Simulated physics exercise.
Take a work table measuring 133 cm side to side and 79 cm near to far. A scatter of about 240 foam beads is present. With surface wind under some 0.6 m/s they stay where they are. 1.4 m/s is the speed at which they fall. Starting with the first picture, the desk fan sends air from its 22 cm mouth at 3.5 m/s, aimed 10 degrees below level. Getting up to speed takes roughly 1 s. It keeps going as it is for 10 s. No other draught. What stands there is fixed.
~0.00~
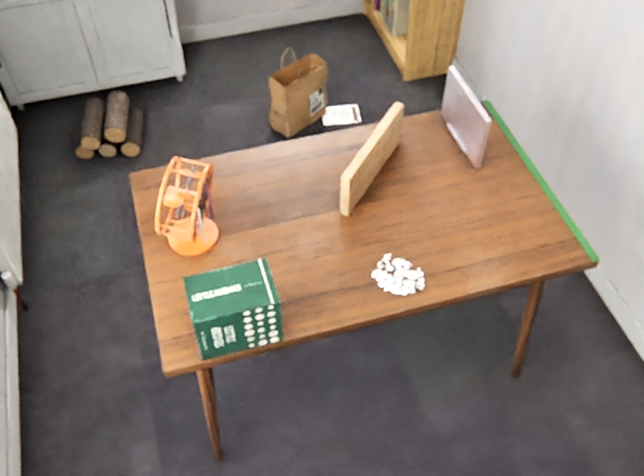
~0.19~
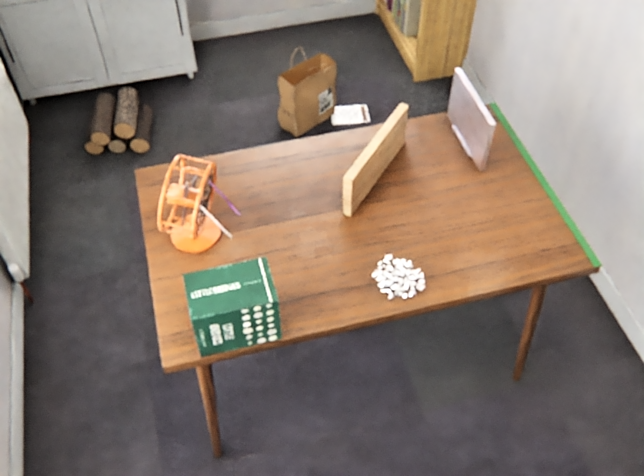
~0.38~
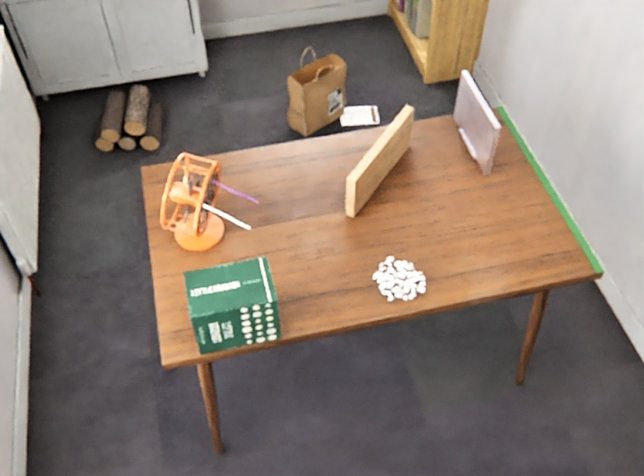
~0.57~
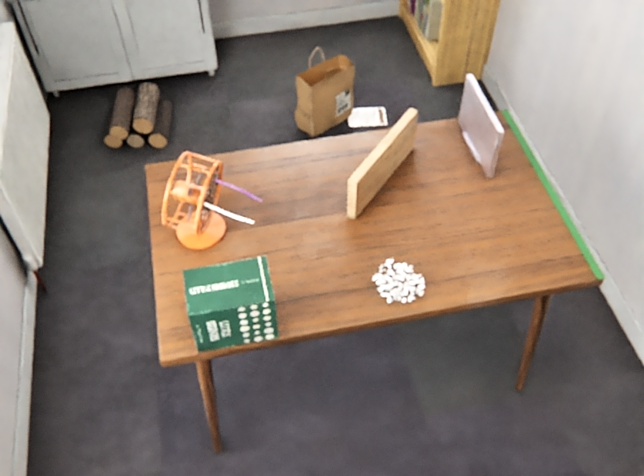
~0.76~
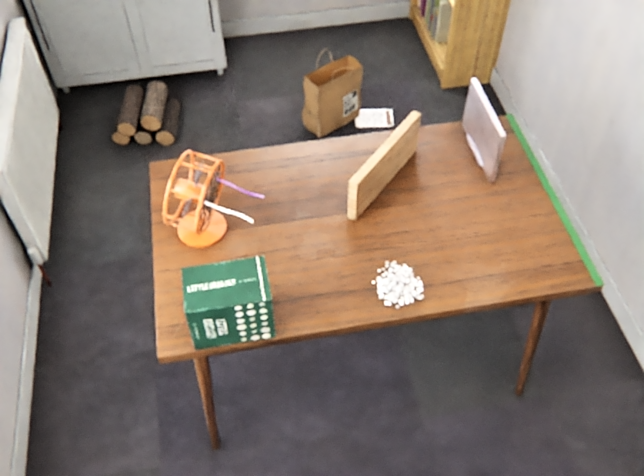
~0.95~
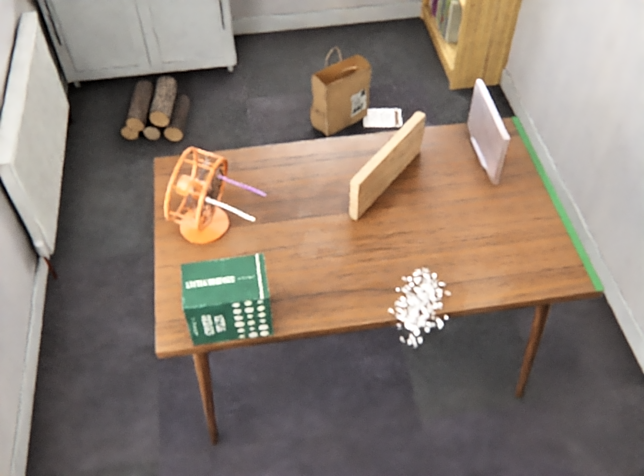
White foam beads lie in a small pile near the front edge of a brown wooden table, seen from above in a grey-floored room. An orange desk fan and a green box occupy the left side, with two upright boards to the right, and logs and a paper bag behind. The camera drifts slightly, ribbons lift from the fan, and finally the beads spread rightward and towards the viewer.
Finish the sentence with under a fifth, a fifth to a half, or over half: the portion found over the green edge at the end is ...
The portion found there is under a fifth.
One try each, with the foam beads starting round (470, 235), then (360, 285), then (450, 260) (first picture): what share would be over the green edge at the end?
90 %, 0 %, 20 %.
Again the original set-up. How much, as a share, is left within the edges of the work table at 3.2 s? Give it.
About 0 %.
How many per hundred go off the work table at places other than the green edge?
Estimated share: Around 100 %.
After 2.0 s, 0 % are on the move or not yet settled, 0 % are over the green edge.
After 3.2 s, 0 % are on the move or not yet settled, 0 % are over the green edge.
After 5.5 s, 0 % are on the move or not yet settled, 0 % are over the green edge.
After 10.0 s, at the end, 0 % are over the green edge.
